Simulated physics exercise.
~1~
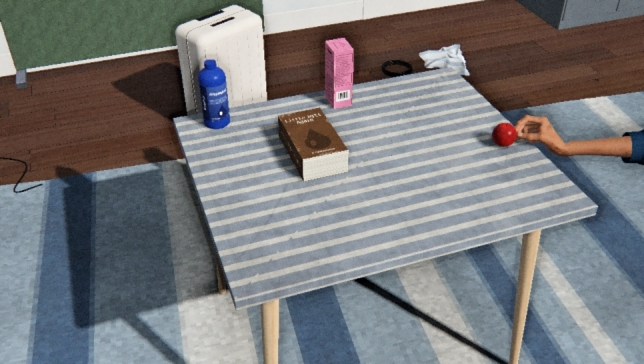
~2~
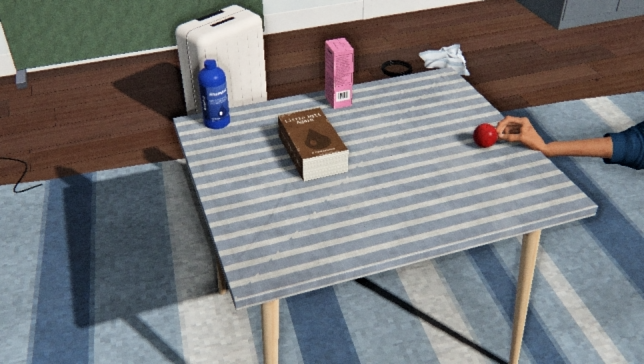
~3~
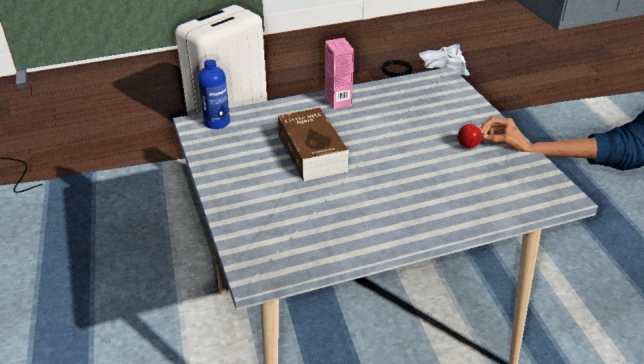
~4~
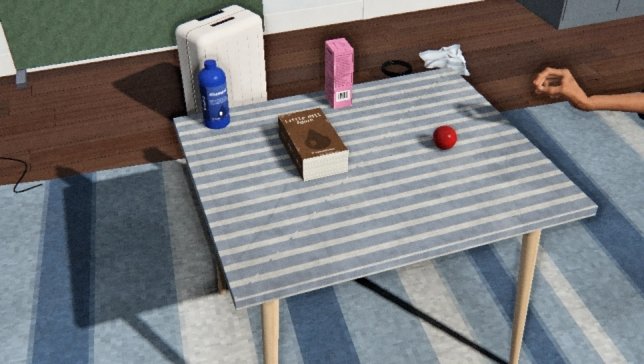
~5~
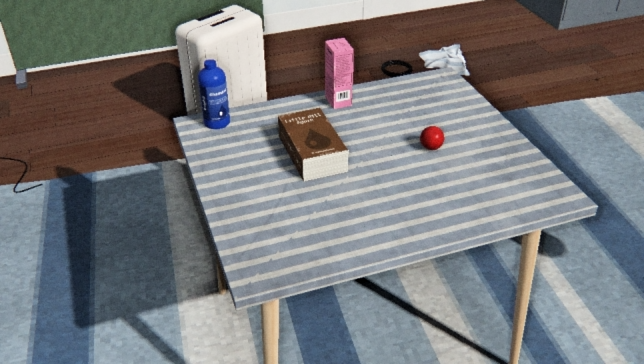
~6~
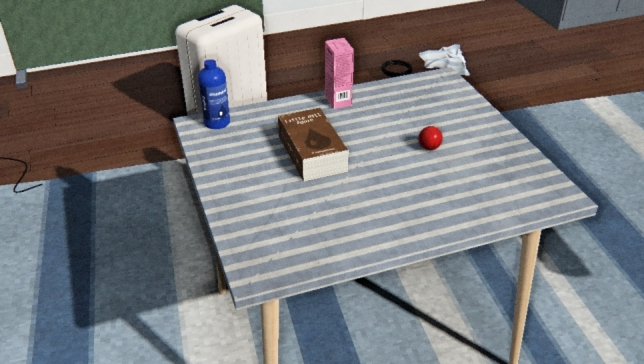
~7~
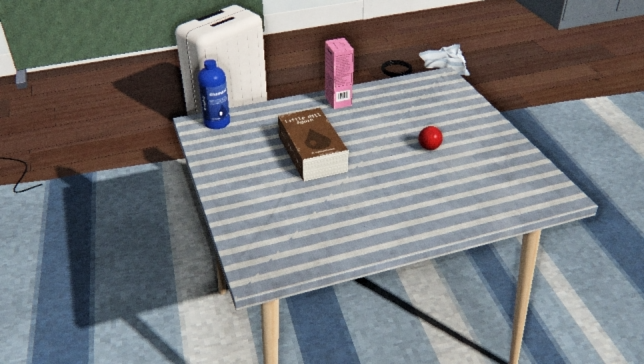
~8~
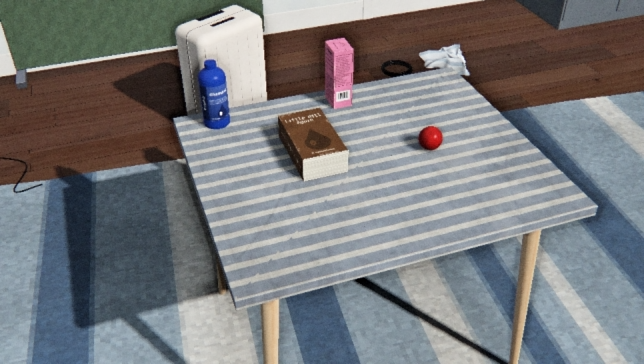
A hand sending a red apple leftward across a striped table, then withdrawing as the apple stops short of a brown book.
